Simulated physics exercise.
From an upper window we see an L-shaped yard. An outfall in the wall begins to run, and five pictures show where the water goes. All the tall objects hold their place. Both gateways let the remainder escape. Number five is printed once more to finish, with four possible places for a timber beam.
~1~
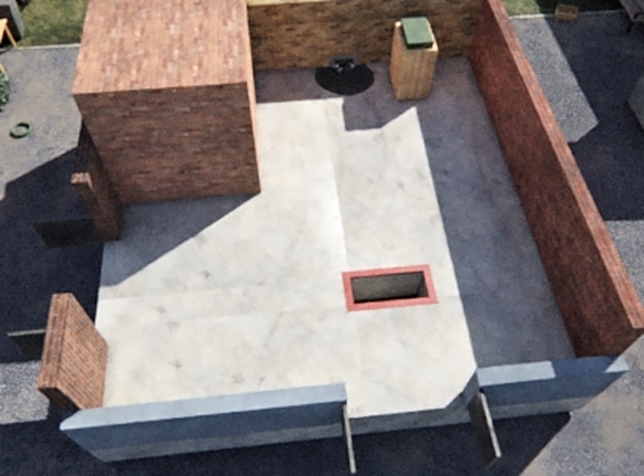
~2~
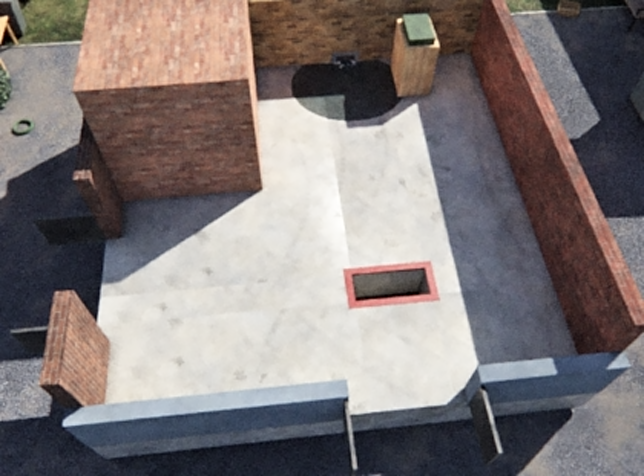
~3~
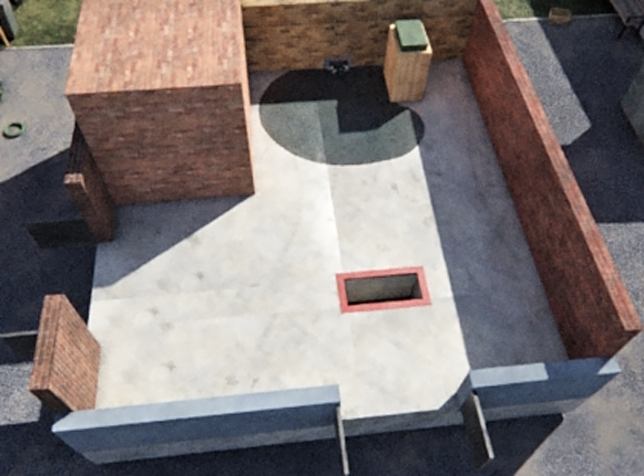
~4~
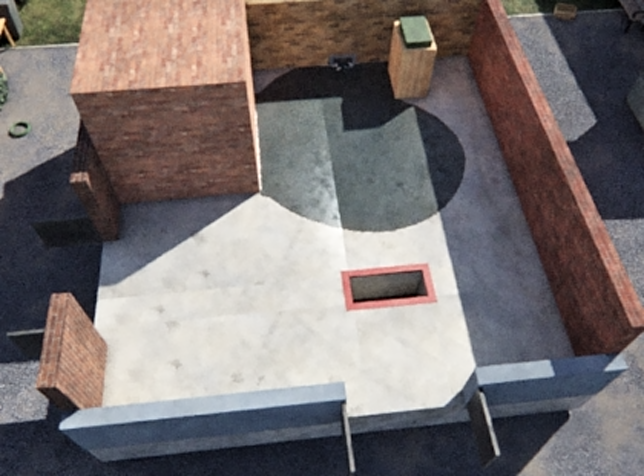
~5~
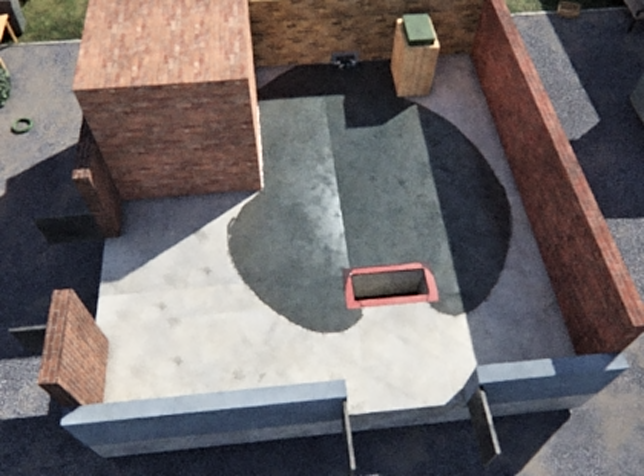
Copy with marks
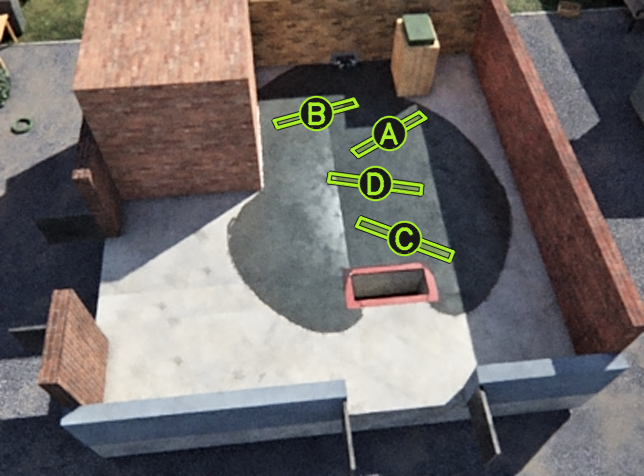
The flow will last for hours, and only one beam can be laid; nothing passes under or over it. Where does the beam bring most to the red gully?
I would pick position B.
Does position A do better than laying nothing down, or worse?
Position A is worse.
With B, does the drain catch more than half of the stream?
No.
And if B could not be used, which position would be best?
It is A.
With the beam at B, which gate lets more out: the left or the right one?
The right one.
On the marked copy, A from (355, 153) to (422, 115); B from (275, 124) to (355, 102); C from (358, 222) to (451, 256); D from (329, 177) to (421, 189).
If A is chosen, about 22 % of the stream runs into the red gully, about 71 % out by the gates.
If B is chosen, about 35 % of the stream runs into the red gully, about 57 % out by the gates.
If C is chosen, about 13 % of the stream runs into the red gully, about 80 % out by the gates.
If D is chosen, about 11 % of the stream runs into the red gully, about 82 % out by the gates.
